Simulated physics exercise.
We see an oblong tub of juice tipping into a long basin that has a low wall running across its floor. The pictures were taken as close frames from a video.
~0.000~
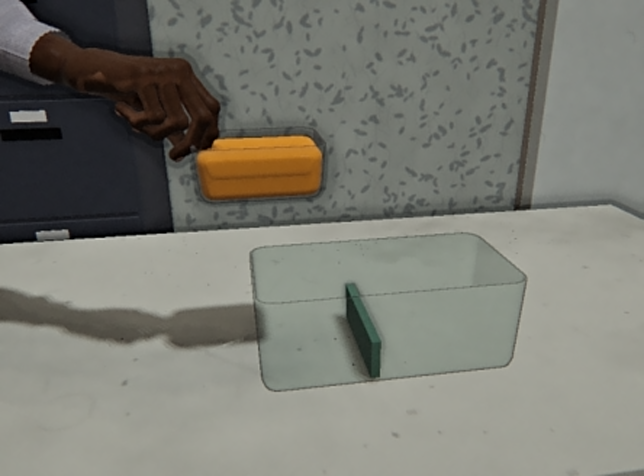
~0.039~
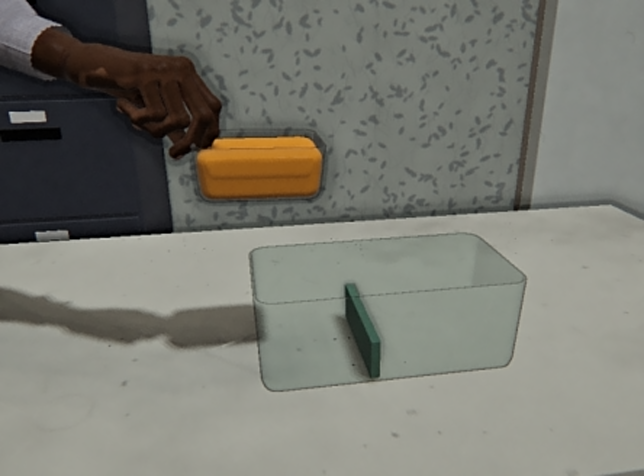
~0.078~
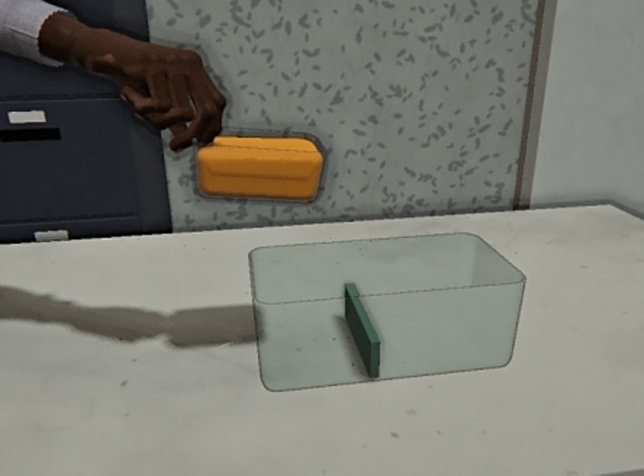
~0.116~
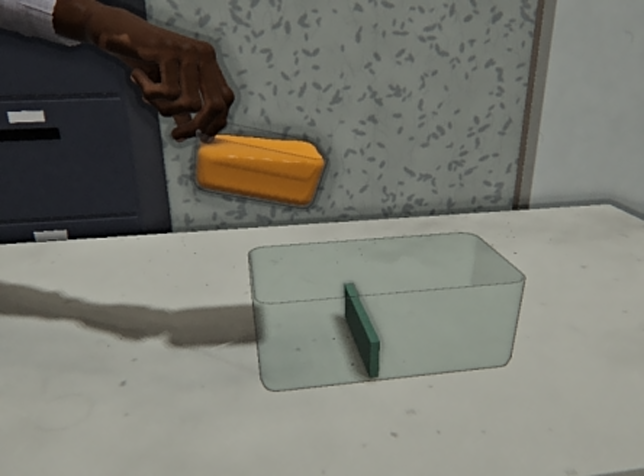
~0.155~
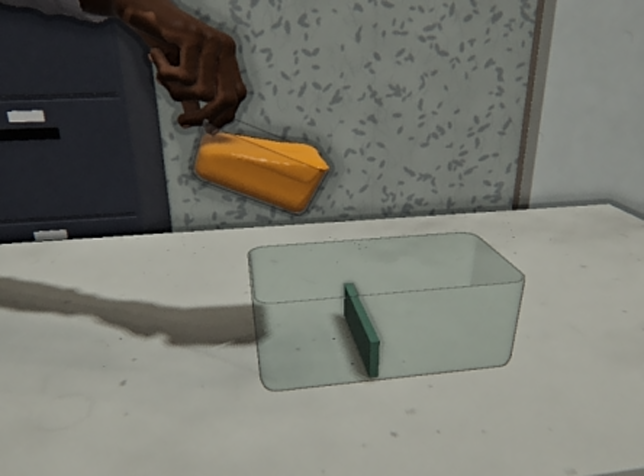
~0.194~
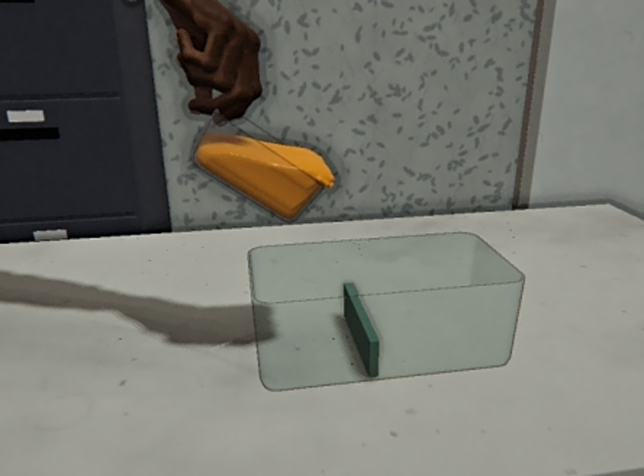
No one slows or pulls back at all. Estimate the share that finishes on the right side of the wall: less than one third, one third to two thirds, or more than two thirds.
The right side ends up with one third to two thirds.
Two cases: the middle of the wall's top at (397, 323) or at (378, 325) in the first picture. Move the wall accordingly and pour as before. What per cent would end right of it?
My guess is some 20 percent the first time and some 25 percent the second.
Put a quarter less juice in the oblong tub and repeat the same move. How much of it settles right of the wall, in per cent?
Near 25 %.
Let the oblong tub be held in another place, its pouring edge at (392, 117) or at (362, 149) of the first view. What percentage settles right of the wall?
First about 85, then 85 per cent.
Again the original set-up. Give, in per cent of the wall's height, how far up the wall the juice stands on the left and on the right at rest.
The left reads 30 in a hundred and the right 20 in a hundred.
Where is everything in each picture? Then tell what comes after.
In the first picture, tilt 0°; pouring edge (319, 137); surface from (198, 150) to (316, 144); the long basin's rim runs from (252, 275) to (500, 256); the wall's top is at (362, 311).
In the second picture, tilt 2°; pouring edge (319, 139); surface from (198, 149) to (316, 145).
In the third picture, tilt 7°; pouring edge (320, 145); surface from (198, 147) to (317, 148).
In the fourth picture, tilt 14°; pouring edge (321, 153); surface from (200, 144) to (319, 150).
In the fifth picture, tilt 25°; pouring edge (322, 164); surface from (200, 143) to (322, 157); 2 per cent is over the edge.
In the sixth picture, tilt 37°; pouring edge (319, 177); surface from (200, 141) to (309, 160); 8 per cent is over the edge.
A moment on, the oblong tub is tipped right over and 9 per cent is still to pour, 23 is left of the wall and 30 right of it.
Next, the oblong tub is tipped right over and 1 per cent is still to pour, 50 is left of the wall and 45 right of it.
Then the oblong tub is tipped right over and 0 per cent is still to pour, 51 is left of the wall and 45 right of it.
Later the oblong tub is tipped right over and 0 per cent is still to pour, 52 is left of the wall and 45 right of it.
In the end 52 per cent lies left of the wall, 45 right of it and 2 outside.
